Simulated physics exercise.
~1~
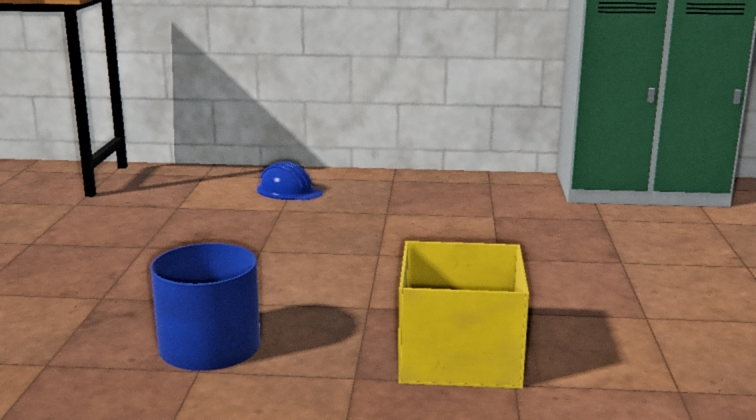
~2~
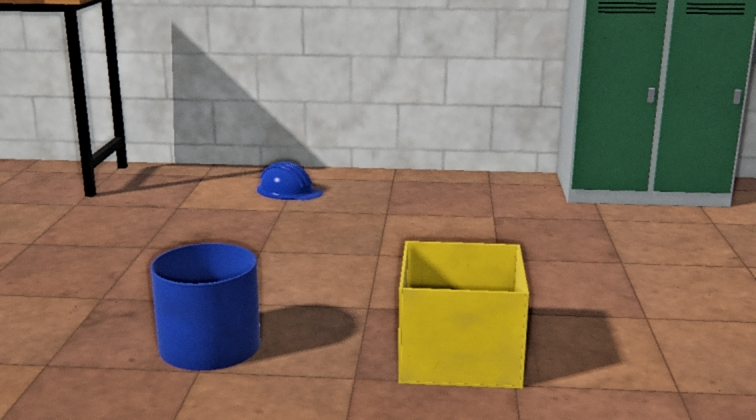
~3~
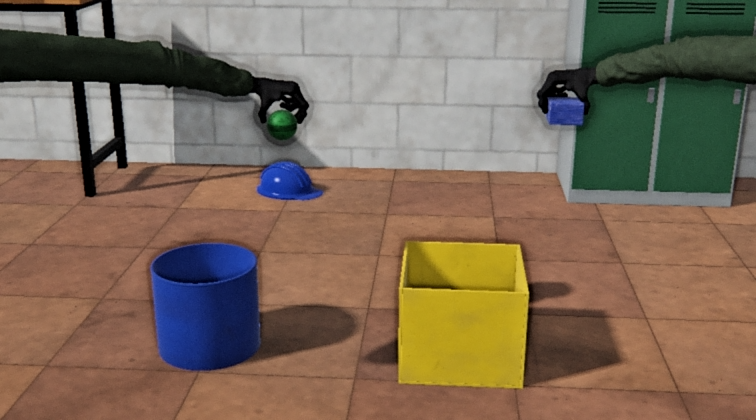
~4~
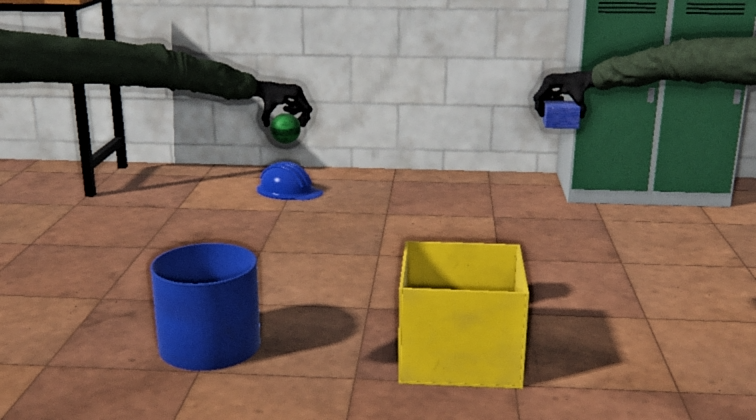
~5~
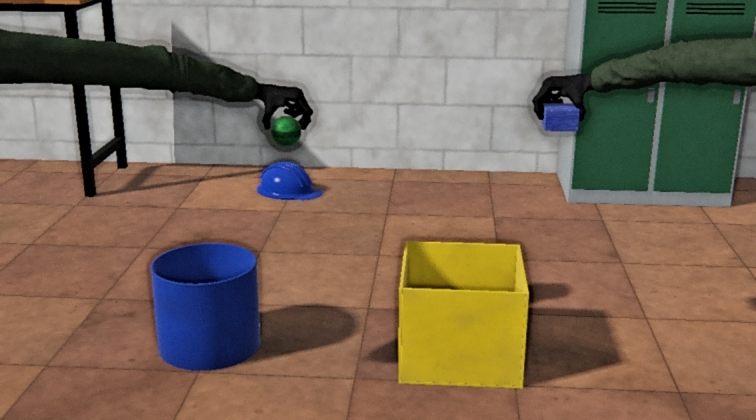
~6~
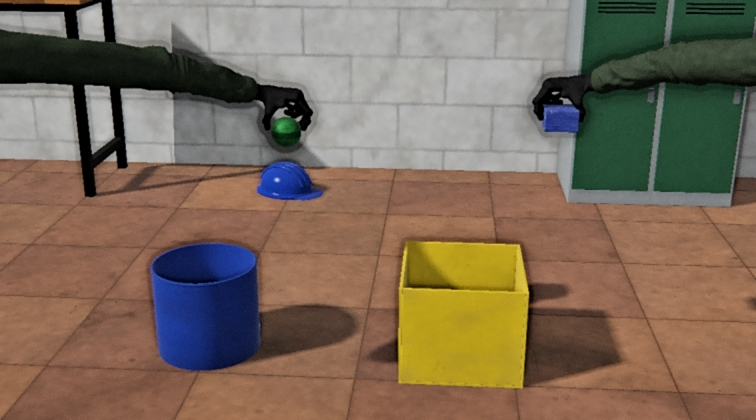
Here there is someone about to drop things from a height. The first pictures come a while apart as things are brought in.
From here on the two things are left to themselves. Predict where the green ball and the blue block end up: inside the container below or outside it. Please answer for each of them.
The green ball ends up outside; the blue block ends up outside.
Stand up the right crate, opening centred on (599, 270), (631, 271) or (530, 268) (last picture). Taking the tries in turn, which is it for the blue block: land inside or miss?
Try one: It gets in. Try two: It does not go in. Try three: It gets in.
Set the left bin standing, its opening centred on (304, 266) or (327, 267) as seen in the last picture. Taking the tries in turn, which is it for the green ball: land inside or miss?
The green ball is caught; lands inside.
Then, 0.32 s past the last view, green ball in the air near (290, 261); blue block in the air near (550, 251).
Finally, the green ball falls beside it, near (293, 337); the blue block falls beside it, near (543, 350).
